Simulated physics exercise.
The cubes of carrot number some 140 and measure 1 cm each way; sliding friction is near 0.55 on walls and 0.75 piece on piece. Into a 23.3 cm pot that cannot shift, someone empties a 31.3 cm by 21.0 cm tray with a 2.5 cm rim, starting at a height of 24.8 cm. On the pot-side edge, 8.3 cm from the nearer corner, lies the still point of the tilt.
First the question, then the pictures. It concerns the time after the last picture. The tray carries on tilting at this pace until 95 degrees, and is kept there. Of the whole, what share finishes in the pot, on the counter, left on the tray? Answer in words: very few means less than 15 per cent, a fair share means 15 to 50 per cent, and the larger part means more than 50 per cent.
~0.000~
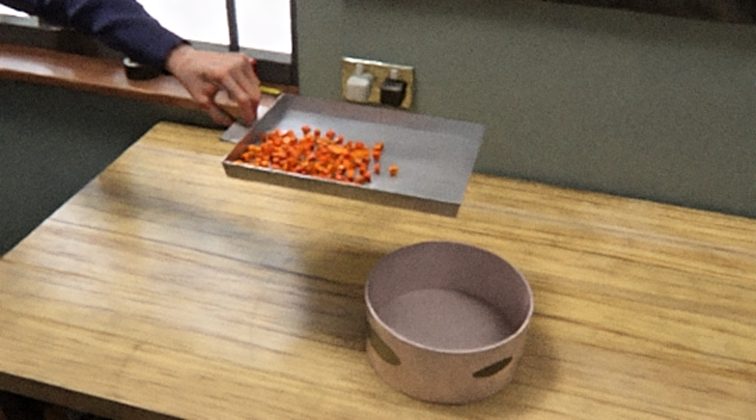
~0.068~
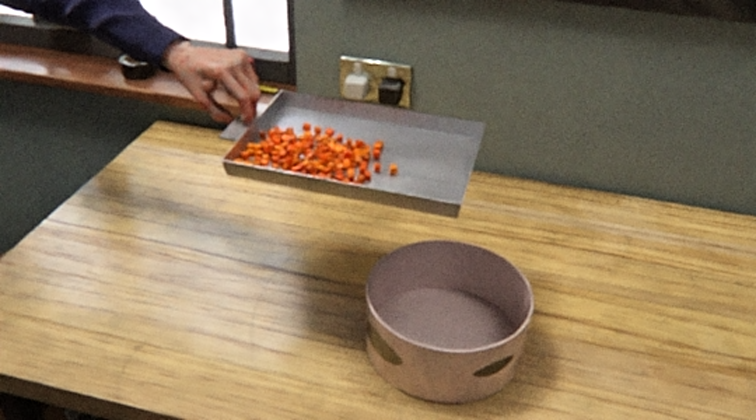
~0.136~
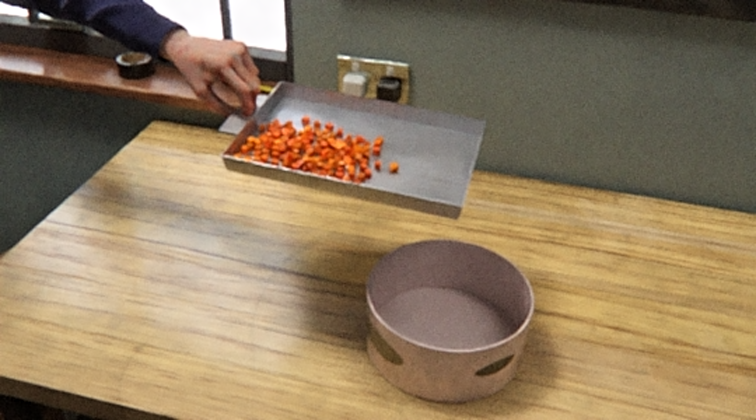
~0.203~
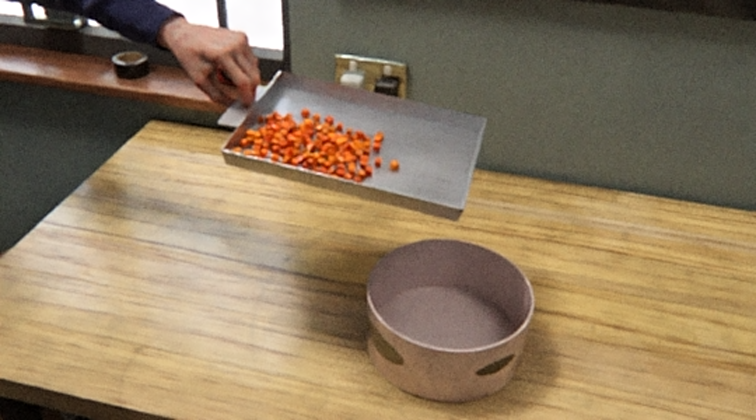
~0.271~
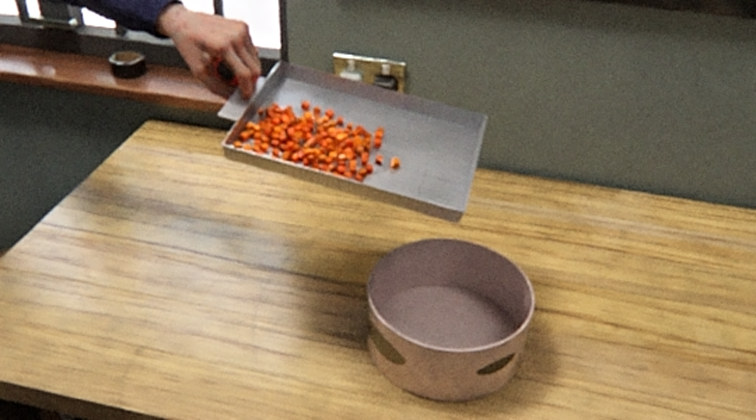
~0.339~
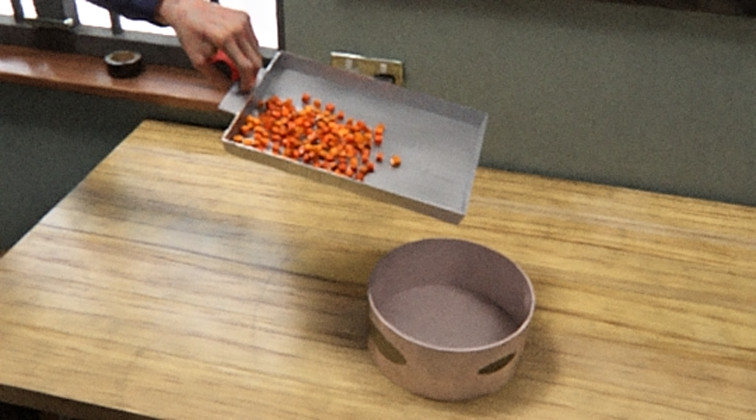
Pot: The larger part. Counter: Very few. Tray: Very few.
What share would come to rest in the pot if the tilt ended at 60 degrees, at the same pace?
Roughly 30 %.
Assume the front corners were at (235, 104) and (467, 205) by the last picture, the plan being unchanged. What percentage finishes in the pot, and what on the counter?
Pot 65 % / counter 25 %.
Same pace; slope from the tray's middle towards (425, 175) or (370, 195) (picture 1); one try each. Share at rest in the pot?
The share comes to roughly 80 in a hundred, then roughly 65 in a hundred.
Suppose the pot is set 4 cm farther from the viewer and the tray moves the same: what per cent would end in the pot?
Roughly 90 per cent.
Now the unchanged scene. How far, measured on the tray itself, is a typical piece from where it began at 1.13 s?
13 cm.
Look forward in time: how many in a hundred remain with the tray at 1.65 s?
Value: About 70%.
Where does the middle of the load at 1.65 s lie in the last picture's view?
At that time the load is centred around (441, 209).
Then, at 1.13 s, tilt 52 degrees; the tray holds 95 %, the pot 0 %.
Then, at 1.65 s, tilt 77 degrees; the tray holds 70 %, the pot 25 %.
Then, at 2.24 s, tilt 95 degrees; the tray holds 15 %, the pot 80 %.
At rest (3.4 s), pot 95 %, counter 0 %, tray 5 %.
